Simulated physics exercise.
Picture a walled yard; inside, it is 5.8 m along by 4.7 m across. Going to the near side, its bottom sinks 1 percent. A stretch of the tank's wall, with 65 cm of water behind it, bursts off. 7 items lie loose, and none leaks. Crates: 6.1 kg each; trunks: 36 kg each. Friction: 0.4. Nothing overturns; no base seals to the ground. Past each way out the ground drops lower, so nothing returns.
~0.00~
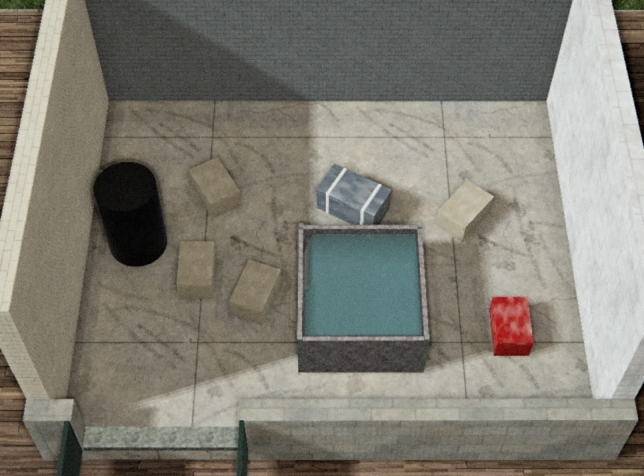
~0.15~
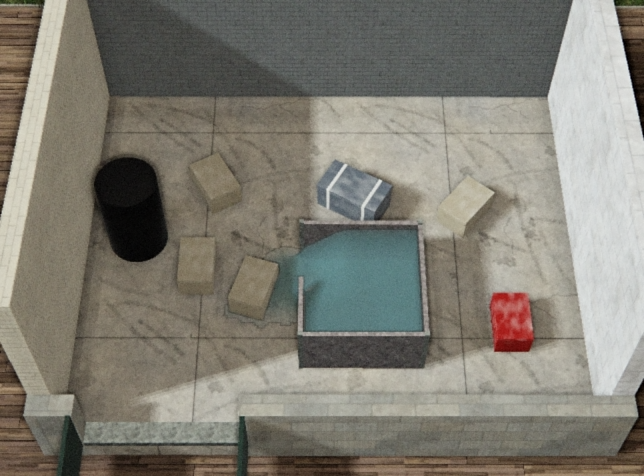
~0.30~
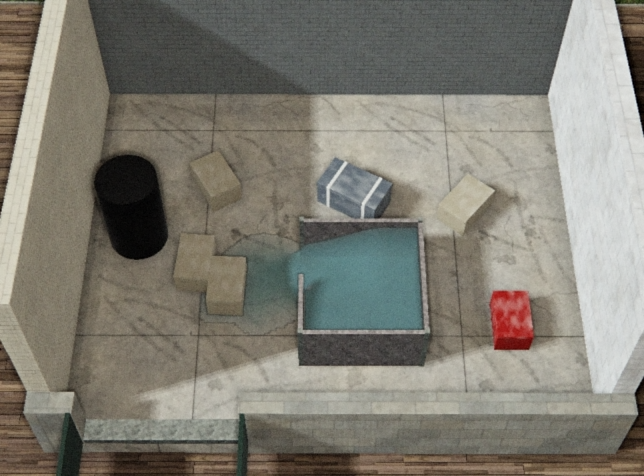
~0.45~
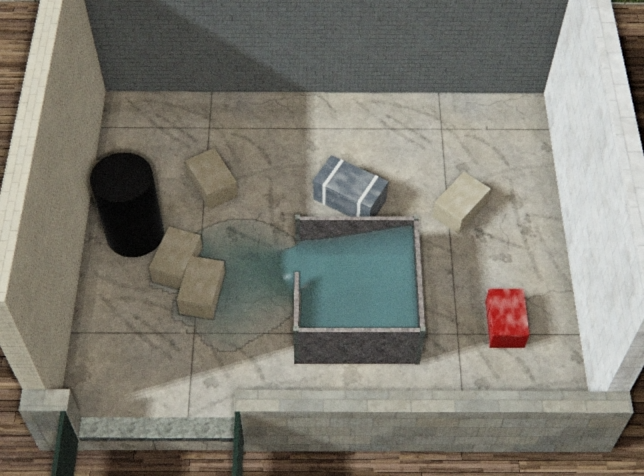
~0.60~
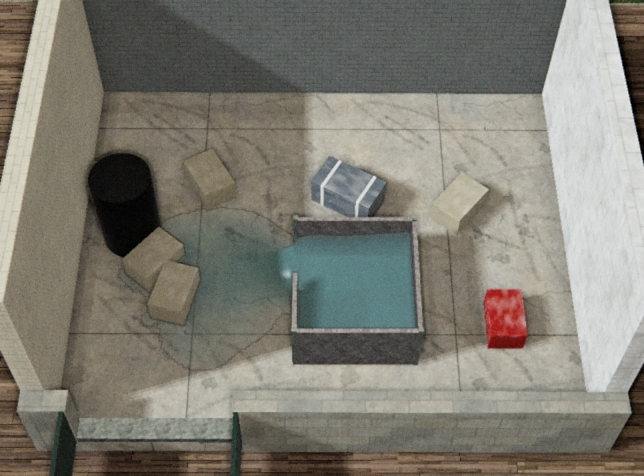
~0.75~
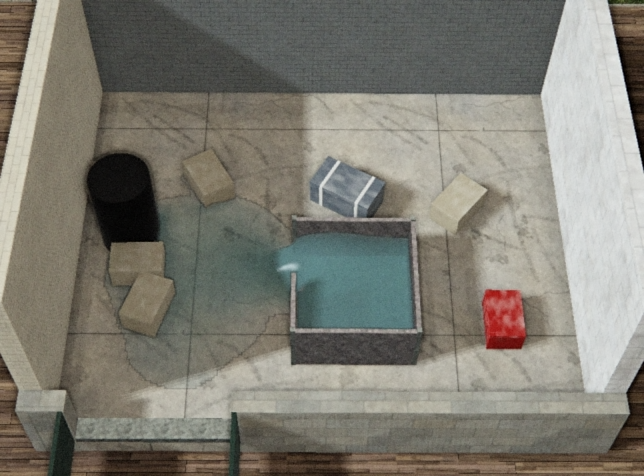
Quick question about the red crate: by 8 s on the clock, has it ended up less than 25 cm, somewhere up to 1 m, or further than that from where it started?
Less than 25 cm.
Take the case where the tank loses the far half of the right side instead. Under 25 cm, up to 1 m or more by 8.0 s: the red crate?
With that failure, the red crate moves slightly.
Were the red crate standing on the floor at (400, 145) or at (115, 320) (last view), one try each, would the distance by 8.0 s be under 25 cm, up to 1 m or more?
I'd say it lands far off on the first try and it lands far off on the second.
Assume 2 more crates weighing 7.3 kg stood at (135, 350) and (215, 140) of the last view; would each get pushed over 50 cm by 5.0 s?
In the order asked: Clear of the mark; clear of the mark.
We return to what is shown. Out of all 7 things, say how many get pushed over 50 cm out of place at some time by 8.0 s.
That adds up to 4.
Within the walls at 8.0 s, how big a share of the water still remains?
Some 70 per cent remains.
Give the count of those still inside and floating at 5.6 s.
1.
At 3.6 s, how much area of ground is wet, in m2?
Wet area: Approx. 13 m2.
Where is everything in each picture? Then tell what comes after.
The red crate at (513, 319) rests on the ground; 1.8 m2 under water; 0 of 7 have shifted, in the first frame.
The red crate at (513, 315) rests on the ground; water covers 2.2 m2; 0 of 7 have shifted, in the second frame.
The red crate at (513, 313) rests on the ground; 2.8 m2 under water; 1 of 7 have shifted, in the third frame.
The red crate at (509, 311) rests on the ground; water covers 3.5 m2; 2 of 7 have shifted, in the fourth frame.
The red crate at (507, 312) rests on the ground; water covers 4.6 m2; 2 of 7 have shifted, in the fifth frame.
The red crate at (506, 312), on the bottom; 5.6 m2 under water; 2 of 7 have shifted, in the sixth frame.
After 1.6 s the red crate is near (506, 312), 0.0 m from its start, aground; 0 of 7 are out; 2 afloat.
After 3.6 s the red crate is near (506, 312), 0.0 m from its start, aground; 1 of 7 are out; 3 afloat.
After 5.6 s the red crate is near (506, 312), 0.0 m from its start, aground; 2 of 7 are out; 1 afloat.
After 8.0 s the red crate is near (506, 312), 0.0 m from its start, aground; 2 of 7 are out; 2 afloat.
